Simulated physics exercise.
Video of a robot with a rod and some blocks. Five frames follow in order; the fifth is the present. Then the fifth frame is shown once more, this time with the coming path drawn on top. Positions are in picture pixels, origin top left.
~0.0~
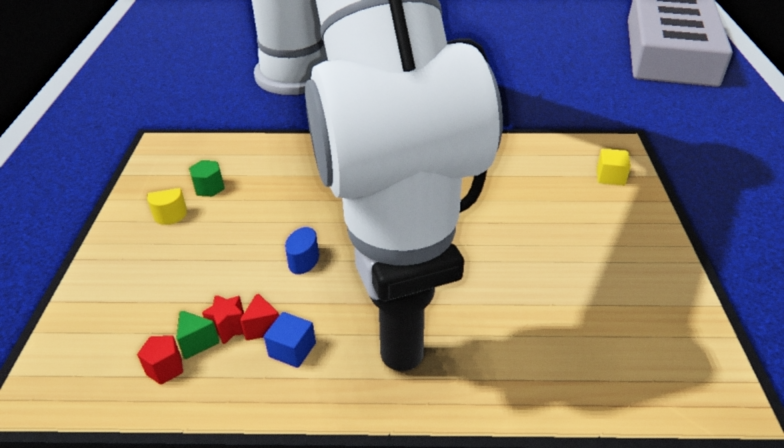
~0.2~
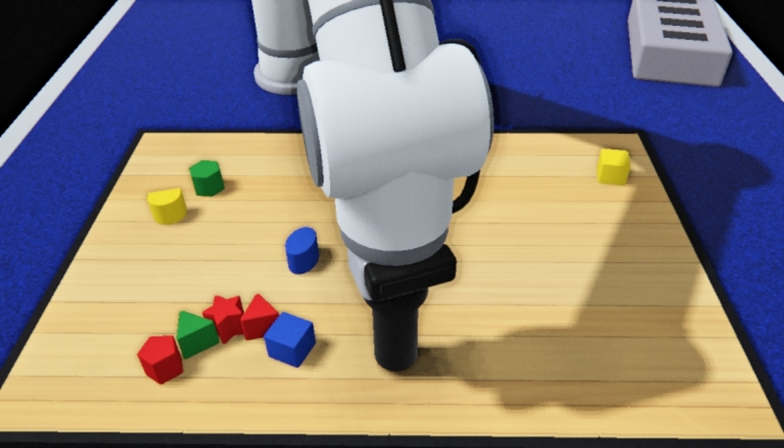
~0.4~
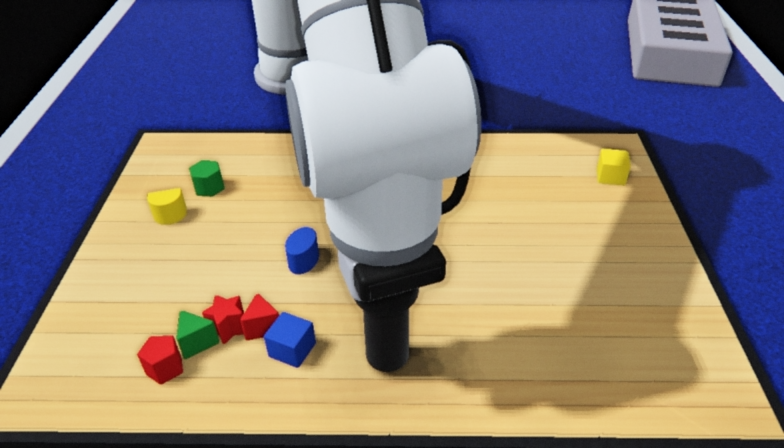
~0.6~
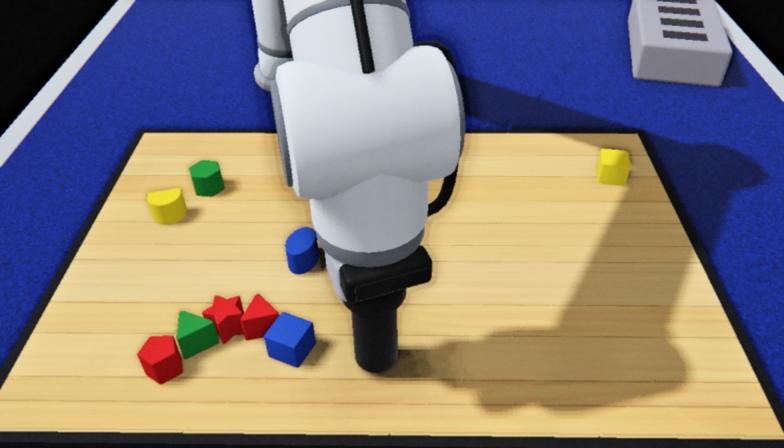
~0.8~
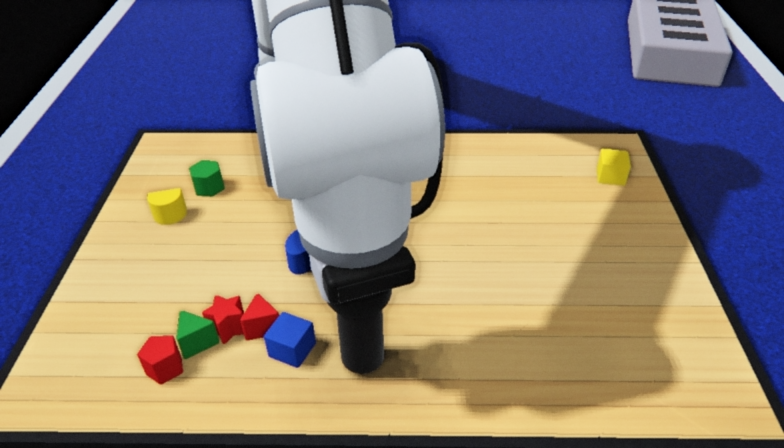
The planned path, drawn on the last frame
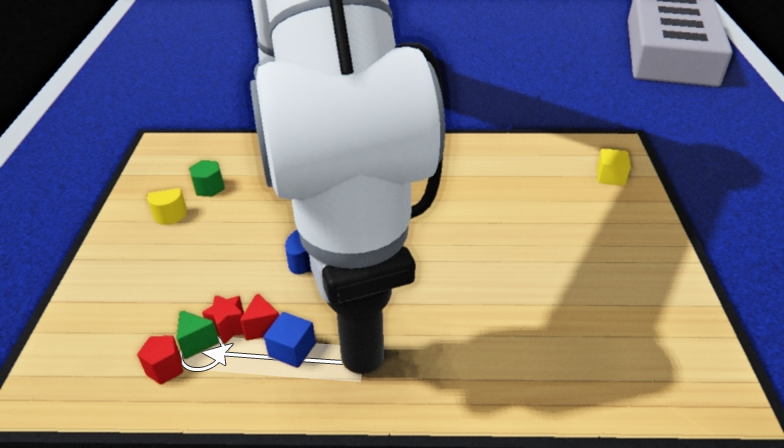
A white robot arm holding a short black rod upright slides slowly and slightly left across a pale wooden board on a blue surface, seen from a fixed, raised view. Red, green and blue blocks cluster at lower left, with green, yellow and blue pieces above and a yellow one at upper right. The arm gradually covers the upper blue piece, its shadow shifting too, while every block stays still.
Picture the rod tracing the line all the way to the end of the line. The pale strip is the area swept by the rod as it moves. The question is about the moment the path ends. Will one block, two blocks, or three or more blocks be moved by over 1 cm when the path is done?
The count is three or more.
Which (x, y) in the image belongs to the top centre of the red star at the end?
By then it is at (198, 294).
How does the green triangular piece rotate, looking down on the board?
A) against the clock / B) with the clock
Answer: A.
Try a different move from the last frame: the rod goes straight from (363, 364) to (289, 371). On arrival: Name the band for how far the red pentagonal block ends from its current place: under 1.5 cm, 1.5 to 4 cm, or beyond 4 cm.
Distance: Below 1.5 cm.
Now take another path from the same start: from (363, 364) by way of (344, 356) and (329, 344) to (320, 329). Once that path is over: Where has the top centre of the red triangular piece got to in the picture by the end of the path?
I'd say the red triangular piece ends with its top centre at (242, 299).
The line goes straight from (363, 364) to (202, 352).
The first path, step by step. One third of the way, rod (307, 353); red triangular piece (254, 304), turned 20° anticlockwise; blue four-sided block (274, 321), turned 25° clockwise.
Two thirds of the way, rod (252, 349); red star (204, 297), turned 50° anticlockwise; red triangular piece (243, 284); blue four-sided block (235, 307), turned 55° clockwise.
At the end, rod (200, 345); green triangular piece (170, 318), turned 25° anticlockwise; red star (198, 294), turned 45° anticlockwise; red triangular piece (244, 281), turned 15° clockwise; blue four-sided block (231, 303), turned 70° clockwise.
